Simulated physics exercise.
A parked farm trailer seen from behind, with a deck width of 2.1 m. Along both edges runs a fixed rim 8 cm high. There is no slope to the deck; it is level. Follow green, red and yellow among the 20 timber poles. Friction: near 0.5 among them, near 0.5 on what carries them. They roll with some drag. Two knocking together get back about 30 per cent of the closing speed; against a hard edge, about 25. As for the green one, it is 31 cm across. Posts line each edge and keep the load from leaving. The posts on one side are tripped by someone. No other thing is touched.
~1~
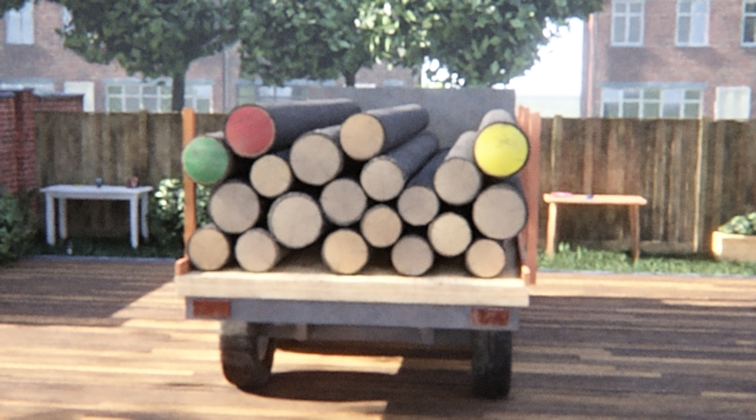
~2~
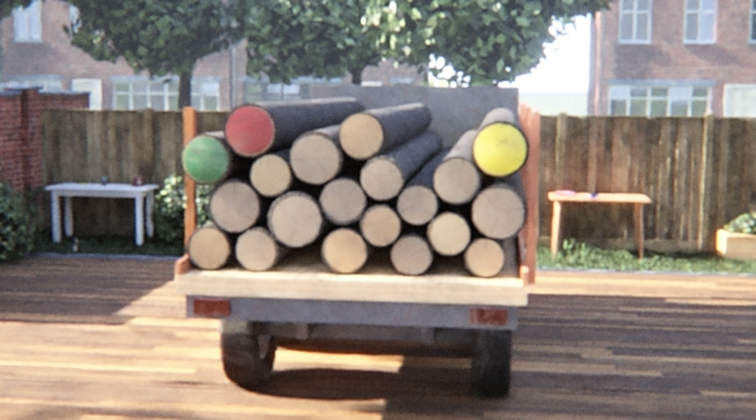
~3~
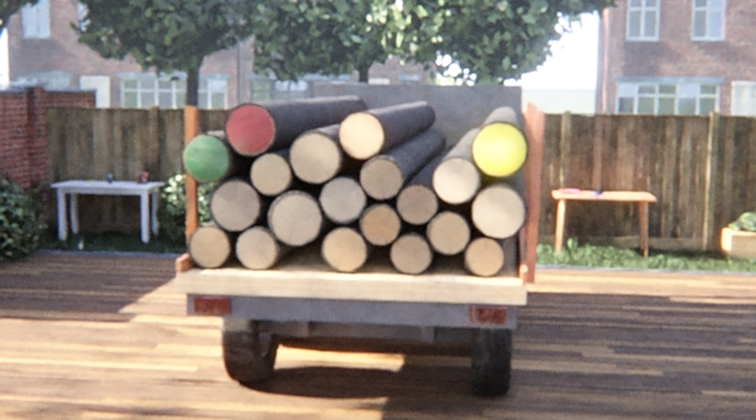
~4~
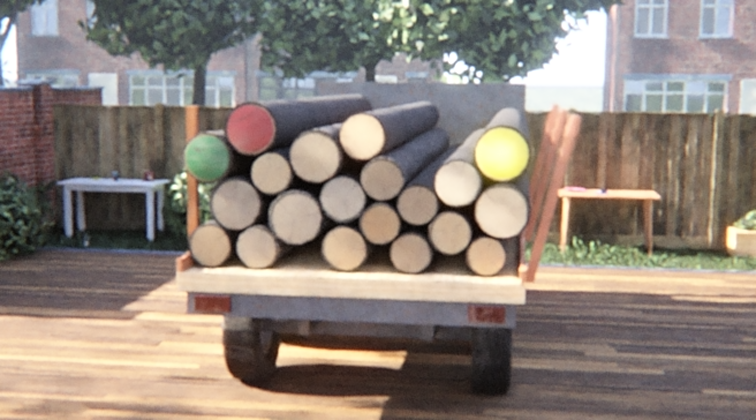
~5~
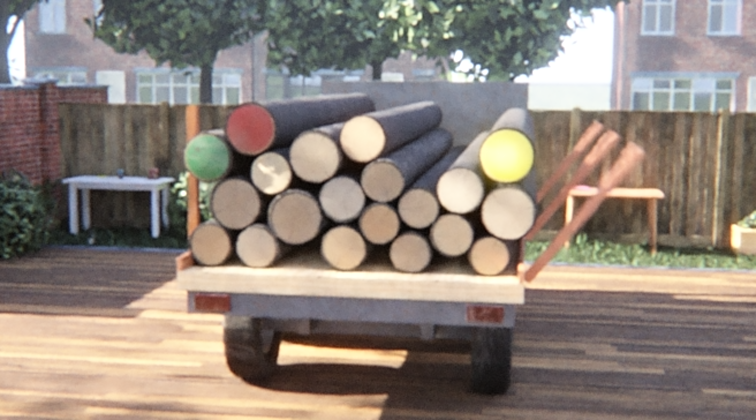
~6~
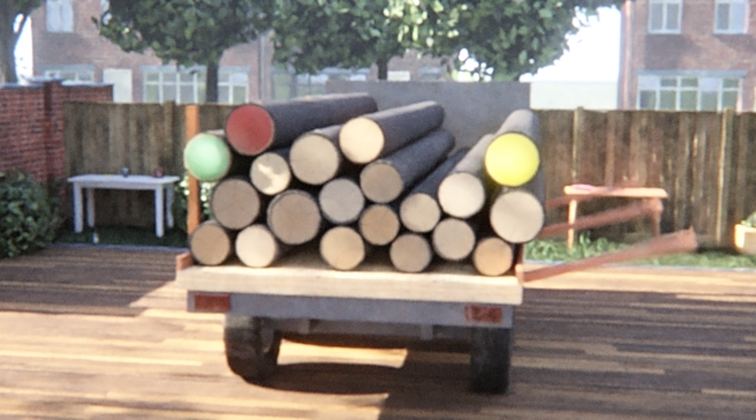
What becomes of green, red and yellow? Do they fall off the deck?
Note: Green is not lost. Red is not lost. Yellow comes off.
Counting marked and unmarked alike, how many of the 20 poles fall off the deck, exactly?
3 in all.
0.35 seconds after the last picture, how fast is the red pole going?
Close to 0.0 m/s at that moment.
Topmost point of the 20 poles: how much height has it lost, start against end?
It sits roughly 0 cm lower at the end.
Then, 0.3 s past the sixth picture, green is up on others, 15 cm from the left edge; red is up on others, 45 cm from the left edge; yellow is dropping off the right side; 2 off so far.
Then, 0.5 s past the sixth picture, yellow is dropping off the right side; as before, green, red; 2 off so far.
Finally (2.9 s after the last picture), green is up on others, 15 cm from the left edge; red is up on others, 45 cm from the left edge; yellow is down on the right; 3 off so far.
